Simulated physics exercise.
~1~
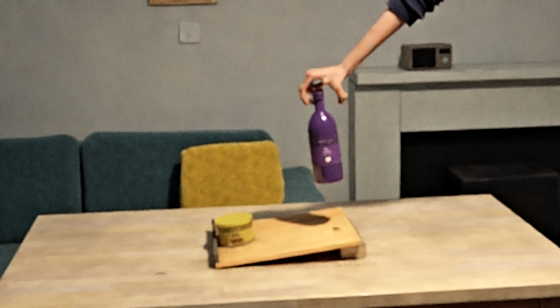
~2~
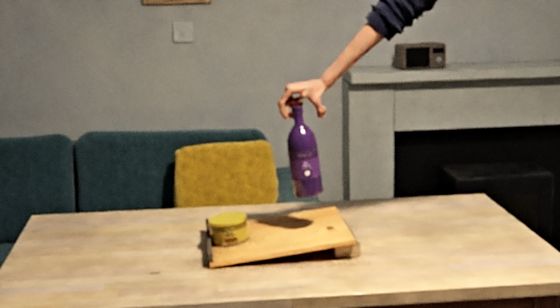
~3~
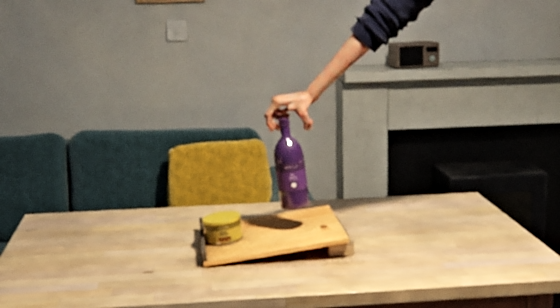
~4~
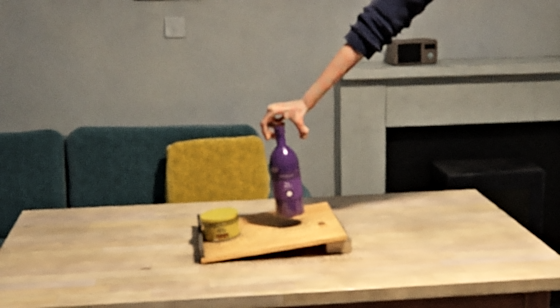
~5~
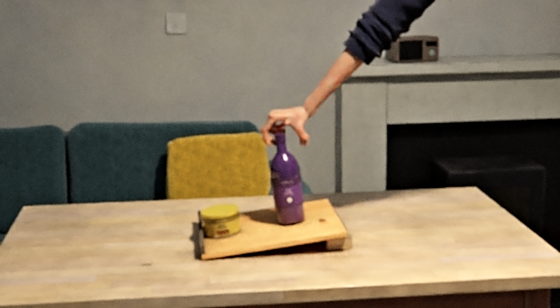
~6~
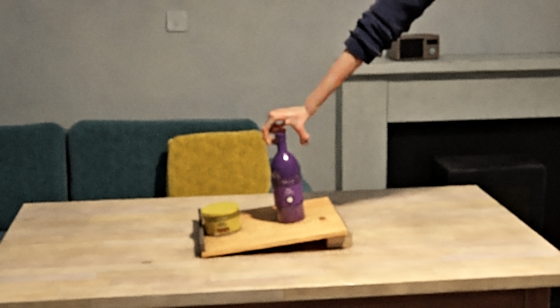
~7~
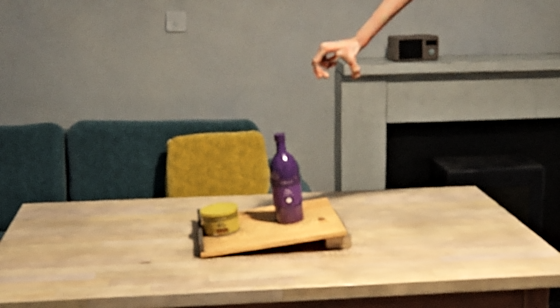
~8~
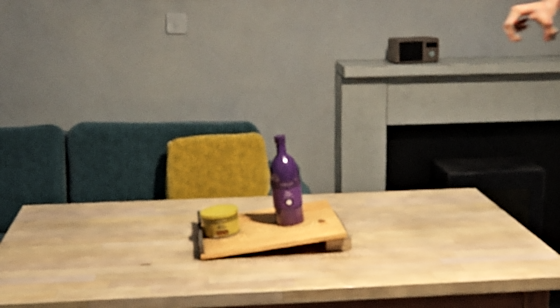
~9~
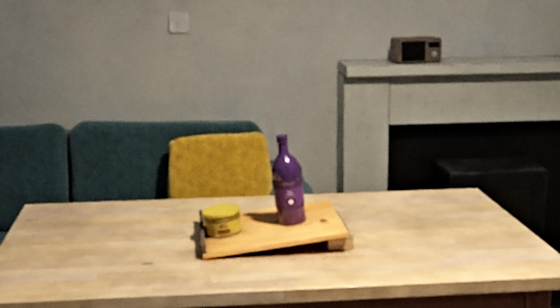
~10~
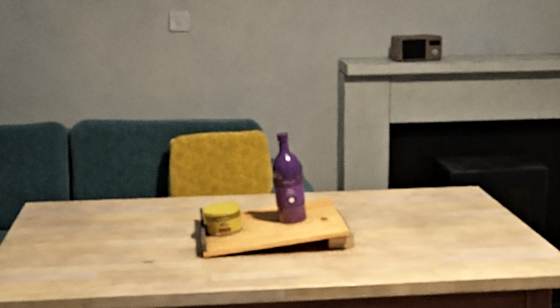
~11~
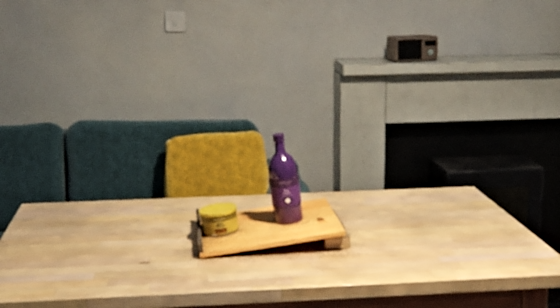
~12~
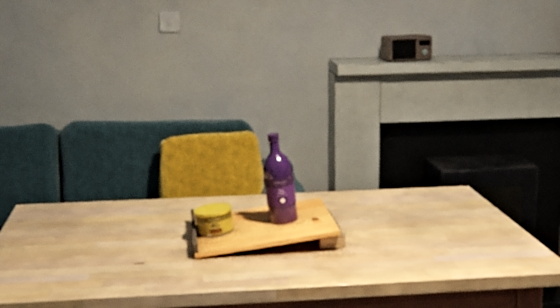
A purple bottle hangs from a hand above a wooden board propped at a slight slope on a pale wooden table, seen from the front by a gently swaying camera. A yellow tub sits at the board's lower left end, with teal seating and a mustard cushion behind, and a grey mantelpiece at right. The arm, in a dark sleeve, moves the bottle left and down until it stands upright on the board, right of the tub. The fingers stay on its neck briefly, then let go, and the hand withdraws to the right, out of view. The bottle stays standing, and the board and tub remain still.
